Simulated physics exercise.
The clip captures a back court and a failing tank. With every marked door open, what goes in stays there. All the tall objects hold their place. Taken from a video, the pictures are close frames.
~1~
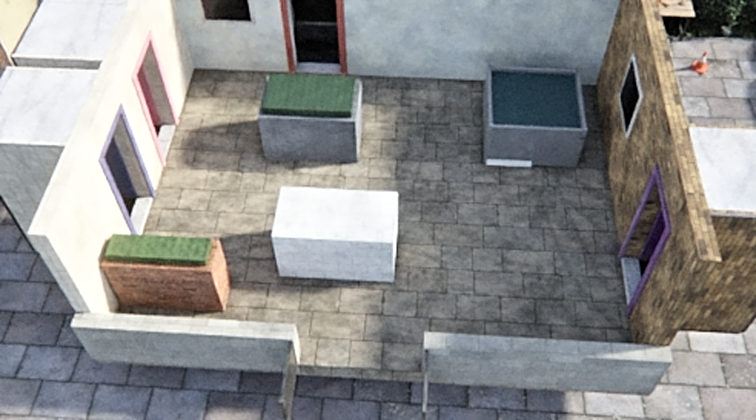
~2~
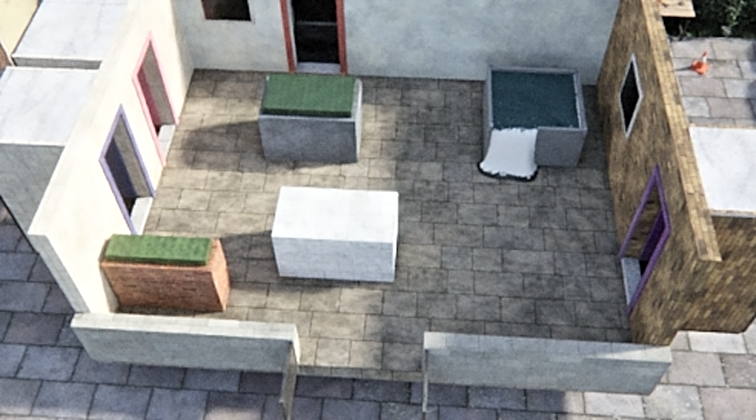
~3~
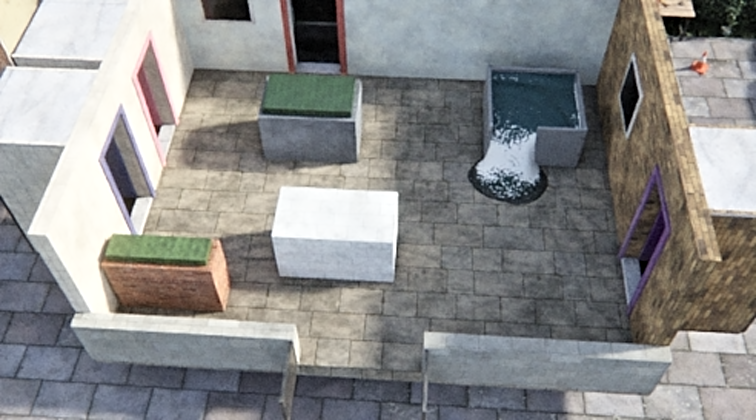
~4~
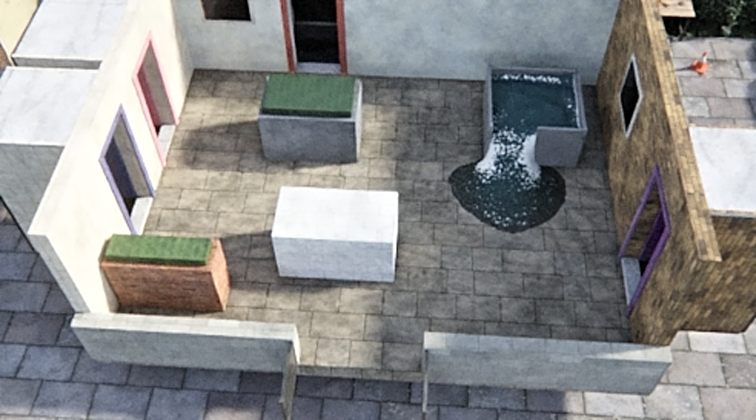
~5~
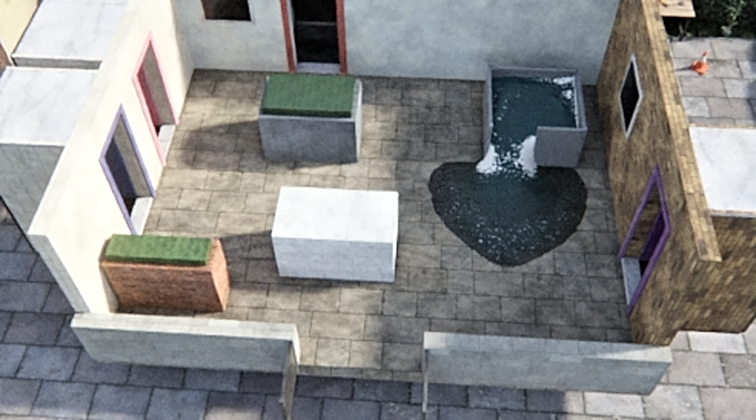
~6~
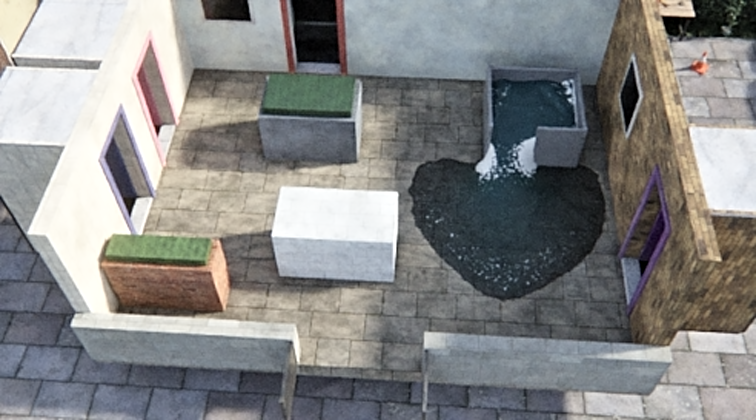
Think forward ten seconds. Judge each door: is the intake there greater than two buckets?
Red door, not greater; pink door, not greater; purple door, not greater; blue door, not greater.
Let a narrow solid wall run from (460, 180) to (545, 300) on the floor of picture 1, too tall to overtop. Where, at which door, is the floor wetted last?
It is the door marked pink.
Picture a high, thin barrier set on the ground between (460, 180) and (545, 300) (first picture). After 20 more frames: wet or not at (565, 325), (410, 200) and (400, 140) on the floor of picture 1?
Taking the points in order, they are inundated, high and dry and inundated.
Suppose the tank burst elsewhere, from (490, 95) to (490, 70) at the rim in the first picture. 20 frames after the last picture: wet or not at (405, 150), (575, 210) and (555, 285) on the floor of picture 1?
Log: Point 1 inundated; point 2 unreached; point 3 unreached.
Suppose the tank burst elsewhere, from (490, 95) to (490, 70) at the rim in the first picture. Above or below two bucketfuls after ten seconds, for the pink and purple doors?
The pink one exceeds the limit; the purple one falls short.
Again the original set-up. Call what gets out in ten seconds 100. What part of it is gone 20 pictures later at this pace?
About 40 per cent.
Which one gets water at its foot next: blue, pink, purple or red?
The purple one comes first.
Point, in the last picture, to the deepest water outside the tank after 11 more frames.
I would choose the pixel (596, 367).
A moment on, water covers 35 % of the floor; the red door not reached, the pink door not reached, the purple door wet at the sill, nothing in, the blue door not reached.
Next, water covers 35 % of the floor; the red door not reached, the pink door not reached, the purple door wet at the sill, nothing in, the blue door not reached.
Then, water covers 40 % of the floor; the red door not reached, the pink door not reached, the purple door under two buckets in, the blue door wet at the sill, nothing in.
Later, water covers 50 % of the floor; the red door not reached, the pink door wet at the sill, nothing in, the purple door under two buckets in, the blue door wet at the sill, nothing in.
In the end, water covers 70 % of the floor; the red door not reached, the pink door wet at the sill, nothing in, the purple door under two buckets in, the blue door wet at the sill, nothing in.
